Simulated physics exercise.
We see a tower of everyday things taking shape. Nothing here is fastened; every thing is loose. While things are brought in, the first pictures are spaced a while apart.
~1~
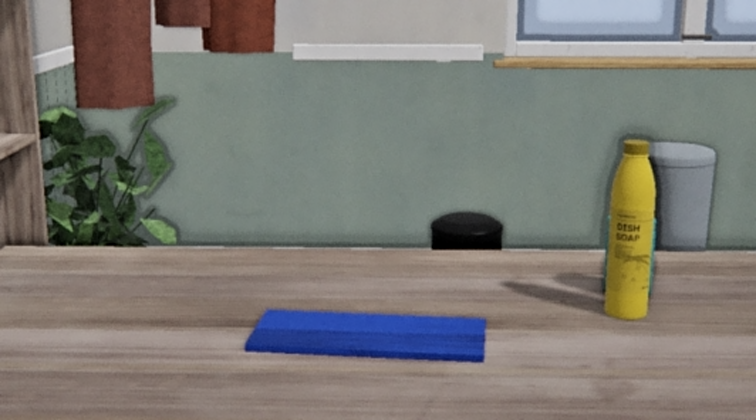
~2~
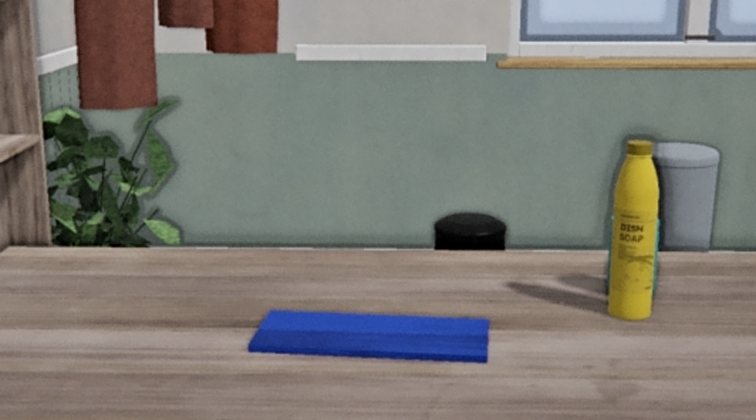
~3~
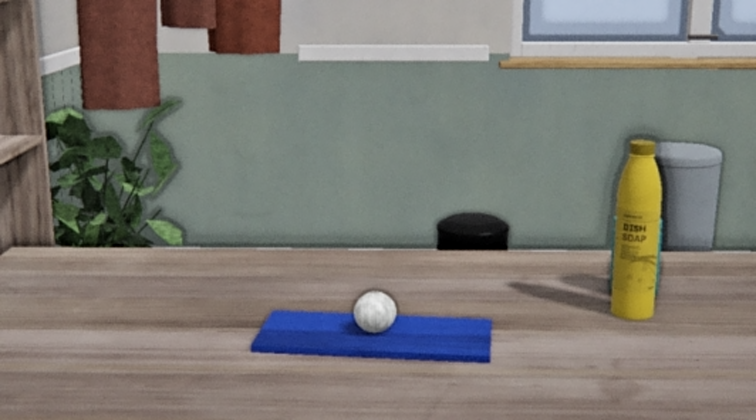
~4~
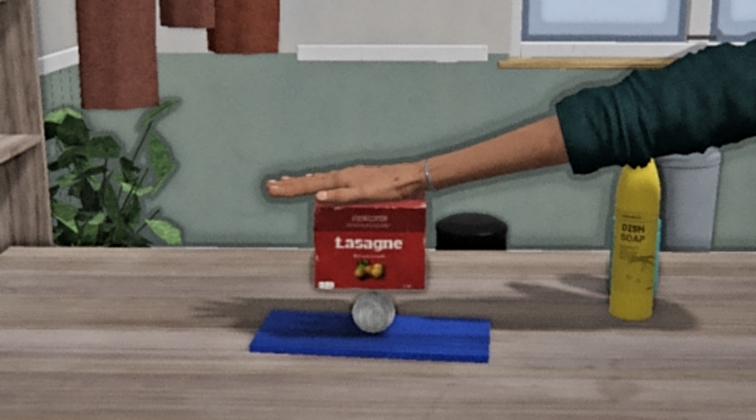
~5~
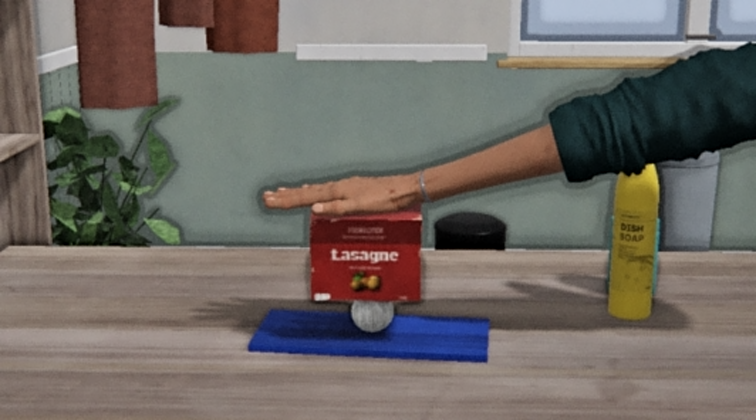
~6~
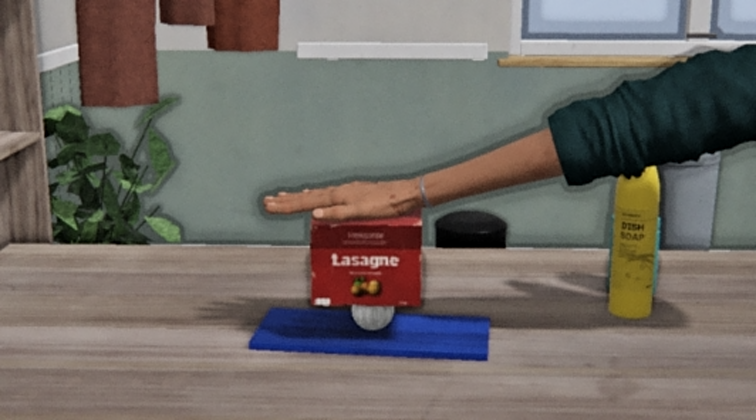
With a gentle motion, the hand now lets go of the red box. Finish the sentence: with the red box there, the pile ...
The pile topples.
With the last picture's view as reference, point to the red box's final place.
It ends near (282, 278).
Then, 0.40 s later than the last frame, red box tilted by 37° near (345, 257).
Then, 0.50 s later than the last frame, red box tilted by 65° near (317, 267).
Then, 0.70 s later than the last frame, red box now fallen.
When it is over, fallen, red box; the other 4 as before. End places, in pixels of the last picture, red box near (283, 278). The pile comes apart.
